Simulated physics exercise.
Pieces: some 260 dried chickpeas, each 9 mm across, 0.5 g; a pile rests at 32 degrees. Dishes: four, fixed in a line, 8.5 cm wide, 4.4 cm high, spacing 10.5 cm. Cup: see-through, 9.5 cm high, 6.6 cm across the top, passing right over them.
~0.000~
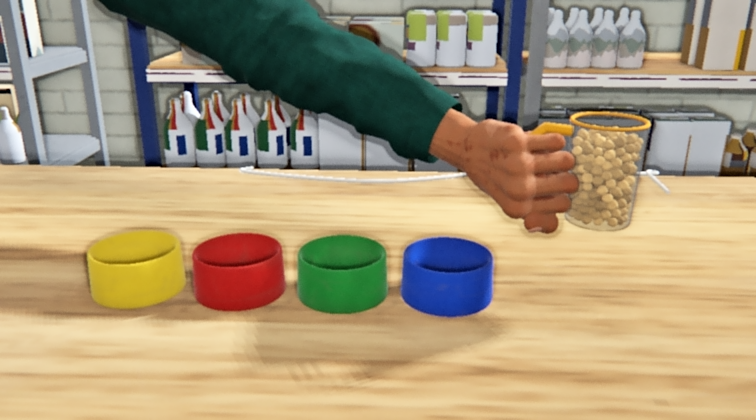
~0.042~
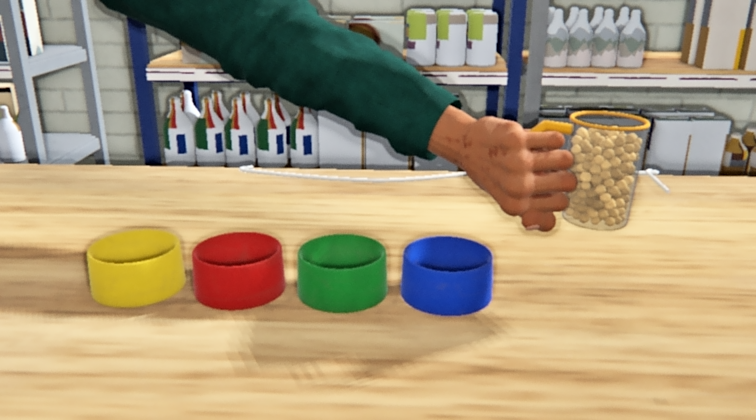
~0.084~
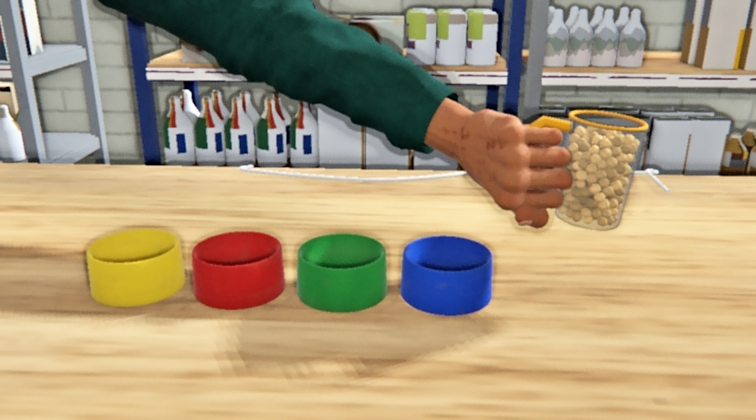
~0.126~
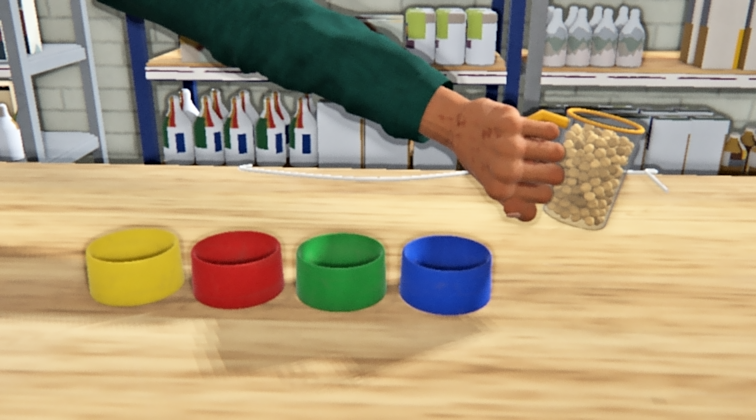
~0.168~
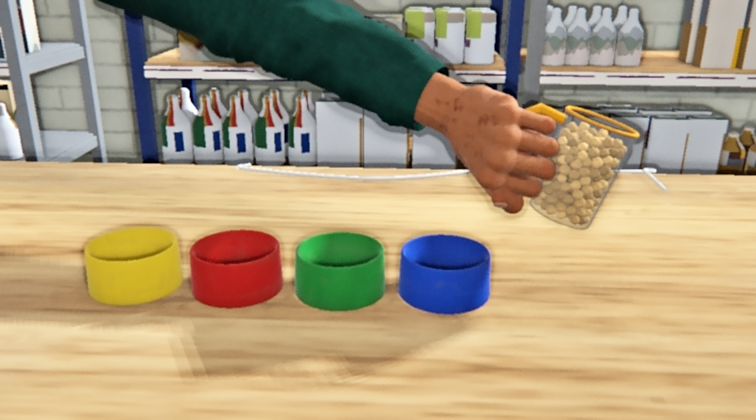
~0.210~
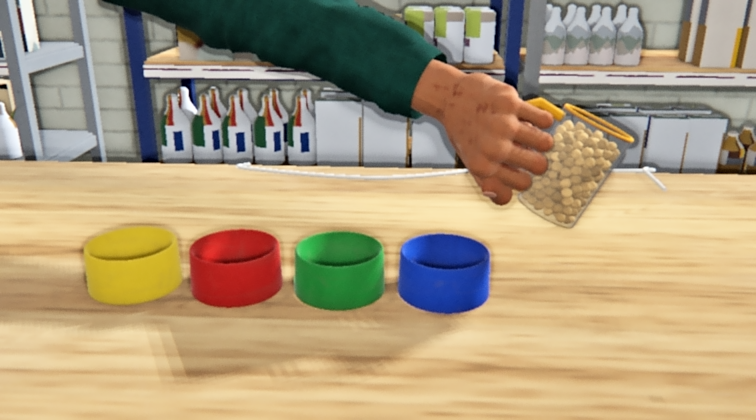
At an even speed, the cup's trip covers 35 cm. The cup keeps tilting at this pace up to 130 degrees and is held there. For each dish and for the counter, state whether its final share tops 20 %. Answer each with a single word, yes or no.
Red dish no, blue dish yes, green dish no, yellow dish no, counter yes.
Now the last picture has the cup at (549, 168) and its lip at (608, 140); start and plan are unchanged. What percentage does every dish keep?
Then red 0, blue 20, green 60, and yellow 0.
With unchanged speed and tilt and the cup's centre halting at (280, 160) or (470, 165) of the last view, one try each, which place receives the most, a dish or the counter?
Most goes to: Blue; counter.
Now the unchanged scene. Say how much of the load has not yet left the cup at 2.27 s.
About 0 percent.
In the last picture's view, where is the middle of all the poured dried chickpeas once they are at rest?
Resting centre estimate: Around (464, 281).
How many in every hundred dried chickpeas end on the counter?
Some 40 in a hundred.
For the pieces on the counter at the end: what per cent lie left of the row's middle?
That works out to close to 0 per cent.
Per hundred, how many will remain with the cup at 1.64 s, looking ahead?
About 0 per cent.
After 1.07 s, tilt 130 degrees; cup holds 5 %, blue 55 %.
After 1.64 s, tilt 130 degrees; cup holds 0 %, blue 60 %.
After 2.27 s, tilt 130 degrees; cup holds 0 %, blue 60 %.
At rest (2.6 s), red 0 %, blue 60 %, green 0 %, yellow 0 %, counter 40 %.
